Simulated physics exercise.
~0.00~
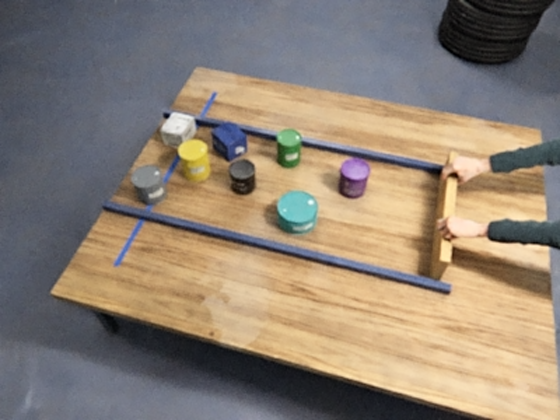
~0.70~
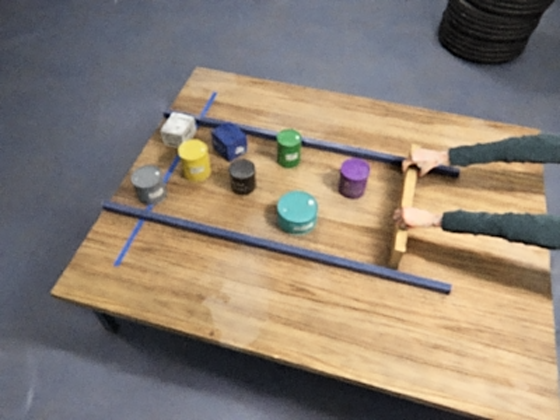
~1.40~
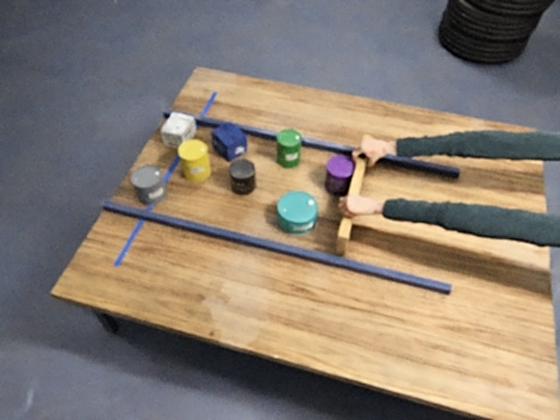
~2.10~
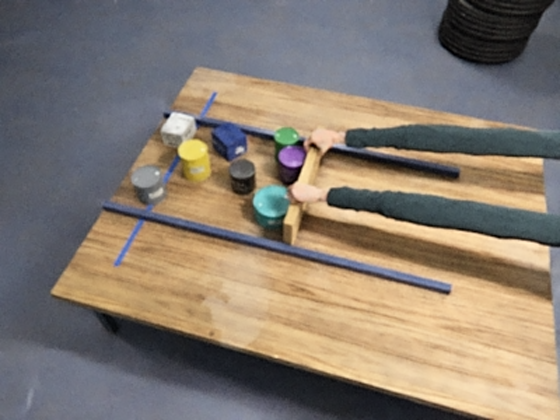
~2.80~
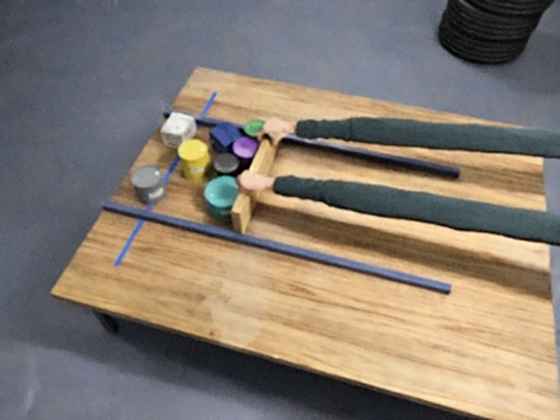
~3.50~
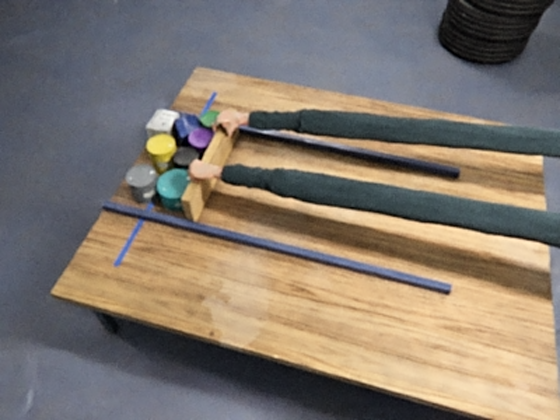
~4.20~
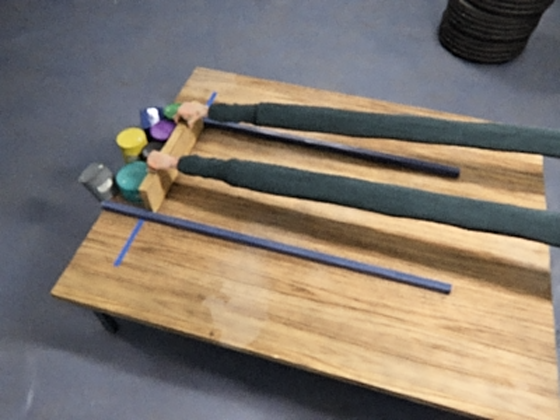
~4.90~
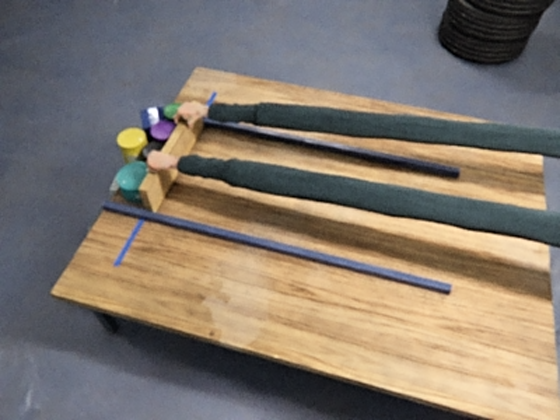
Two hands pushing a wooden plank left along a table, bunching coloured containers together until the grey and white ones drop off the edge.
